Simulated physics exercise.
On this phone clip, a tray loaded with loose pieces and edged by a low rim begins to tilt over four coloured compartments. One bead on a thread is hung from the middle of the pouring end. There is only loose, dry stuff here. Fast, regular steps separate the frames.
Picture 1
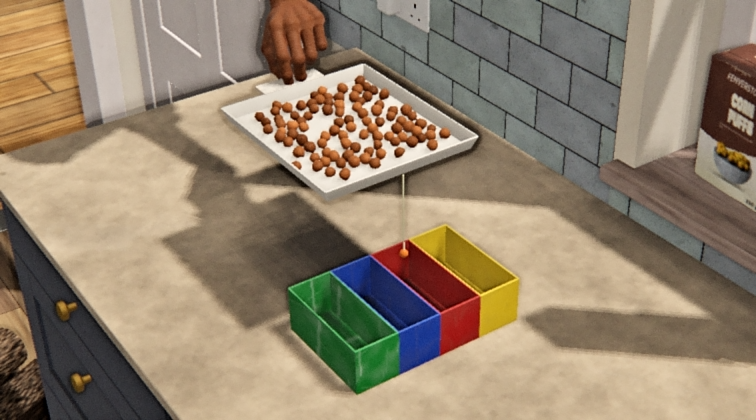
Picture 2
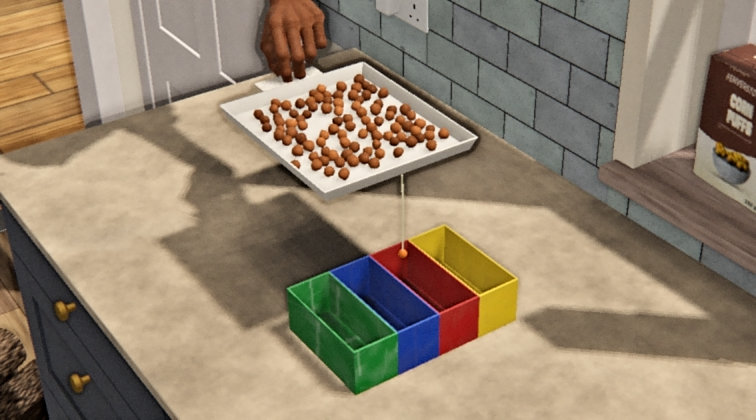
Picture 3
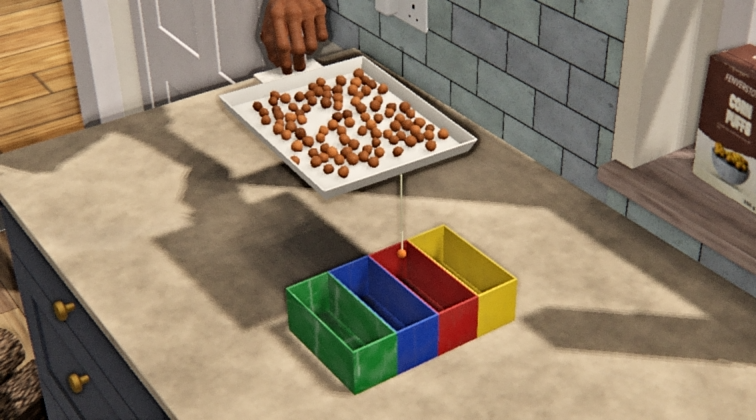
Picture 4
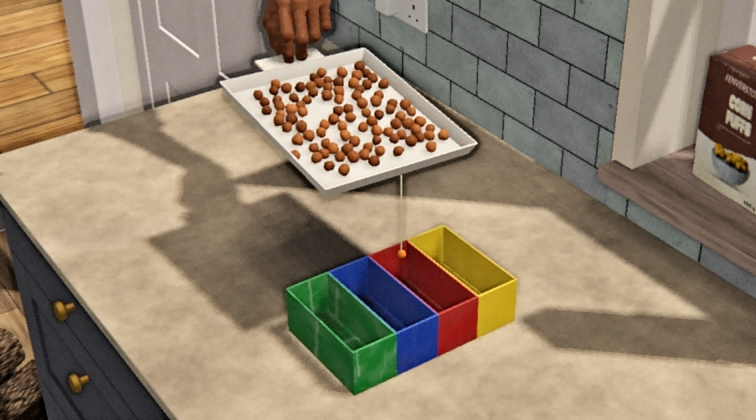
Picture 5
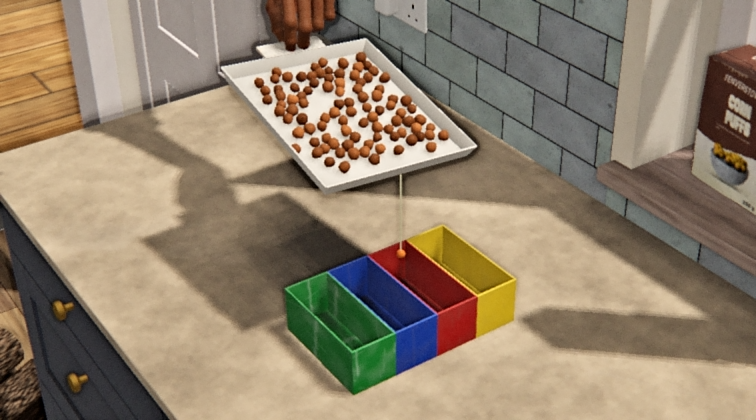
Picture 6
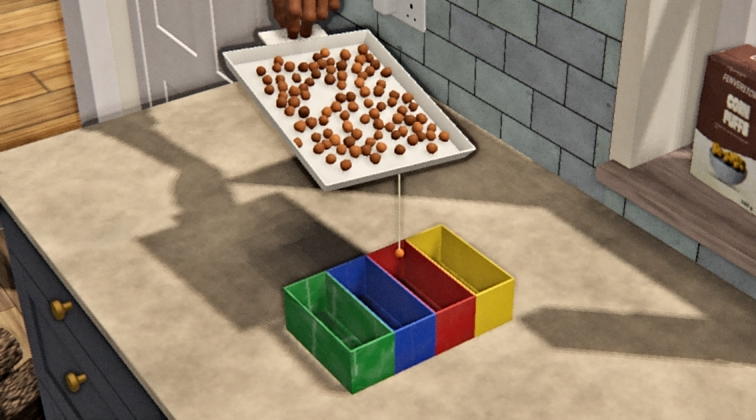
On a kitchen counter, a hand gradually tilts a tray of hazelnuts above four coloured compartments.
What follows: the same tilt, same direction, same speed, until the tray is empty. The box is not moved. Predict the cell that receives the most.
Most of it goes into the yellow cell.
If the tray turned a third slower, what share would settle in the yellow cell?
It would be close to 50 per cent.
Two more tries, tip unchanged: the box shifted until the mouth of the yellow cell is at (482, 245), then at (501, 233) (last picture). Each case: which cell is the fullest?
The first placing favours that yellow cell, while the second favours that red cell.
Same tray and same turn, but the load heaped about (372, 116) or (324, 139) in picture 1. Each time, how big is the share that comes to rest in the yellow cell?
First case: Some 40 %; second case: Some 50 %.
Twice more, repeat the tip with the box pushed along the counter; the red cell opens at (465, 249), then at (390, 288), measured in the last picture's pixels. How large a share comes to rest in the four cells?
You'd get about 100 per cent first and about 20 per cent second.
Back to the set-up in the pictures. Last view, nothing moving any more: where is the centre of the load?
Close to (478, 293) in the last view.
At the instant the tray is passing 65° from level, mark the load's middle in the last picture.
Close to (421, 130).
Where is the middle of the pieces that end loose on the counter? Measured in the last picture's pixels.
Look around (534, 276) in the last picture.
Just after the last frame, tray tipped steeply; almost all on the tray; just a few falling or outside the box.
A moment on, tray tipped past a quarter turn; just a few on the tray; roughly a third in the yellow cell; about a tenth in the red cell; roughly half falling or outside the box.
Further on, tray tipped past a quarter turn; roughly half in the yellow cell; about a tenth in the red cell; roughly half falling or outside the box.
When it is over, tray tipped past a quarter turn; roughly half in the yellow cell; about a tenth in the red cell; not one in the green cell; not one in the blue cell; roughly half outside the box.
